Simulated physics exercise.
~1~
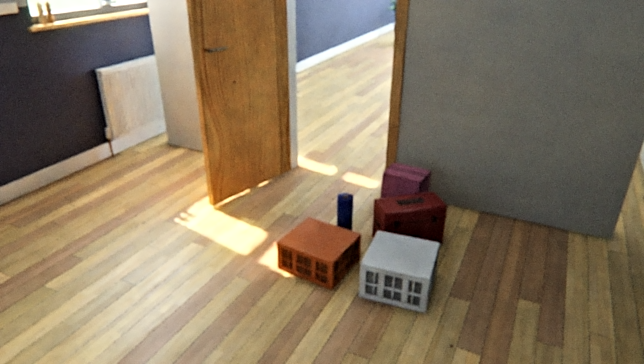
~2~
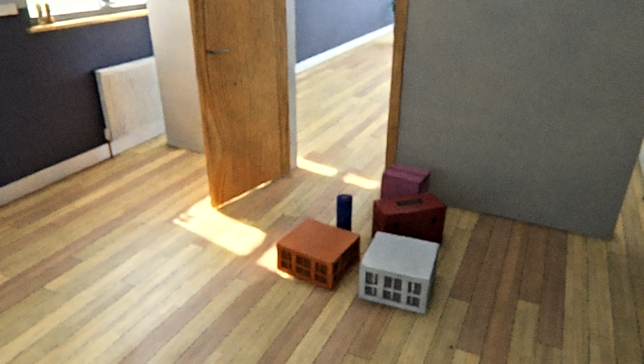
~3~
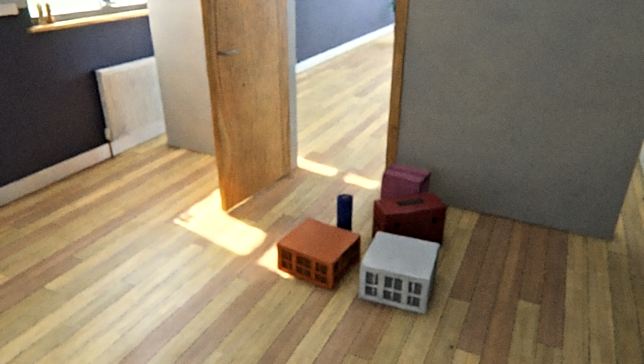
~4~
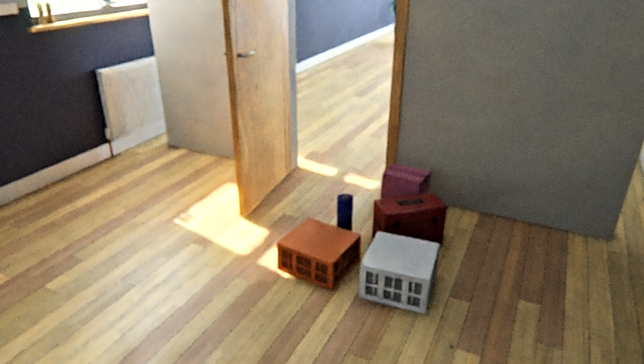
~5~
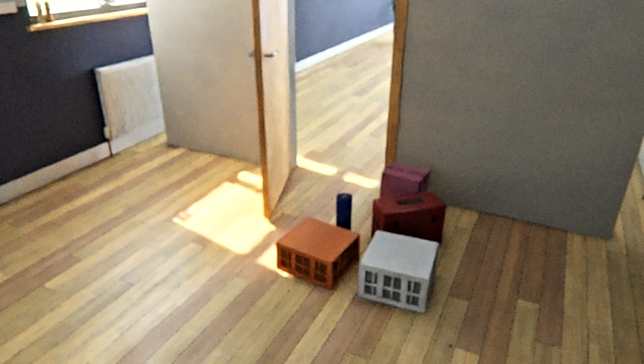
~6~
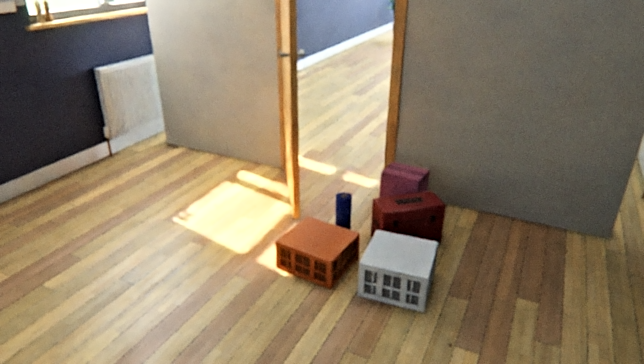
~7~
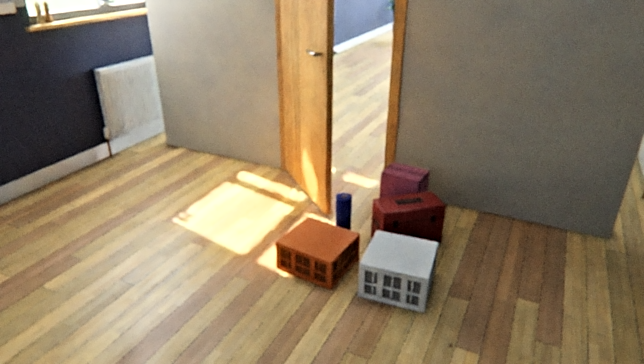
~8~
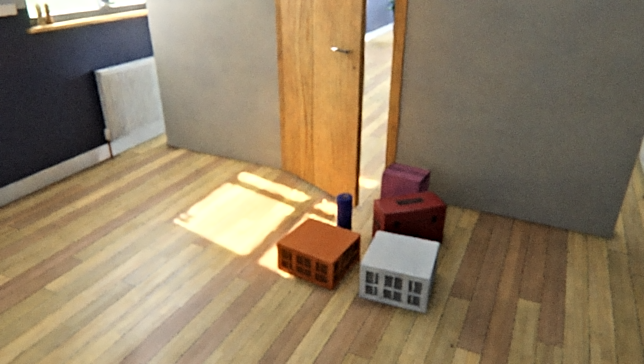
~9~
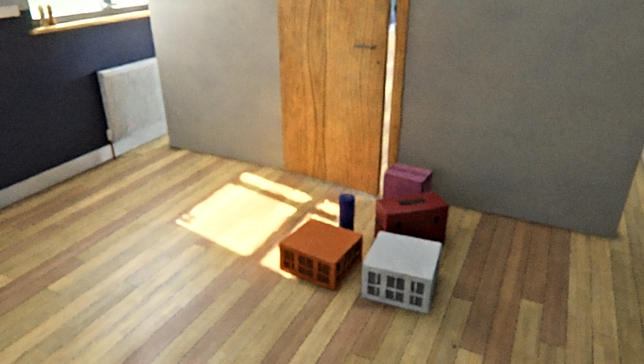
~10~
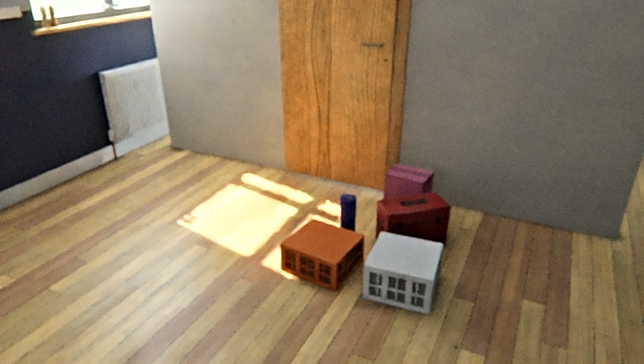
A wooden door swings steadily to the right past the crates until it closes fully.
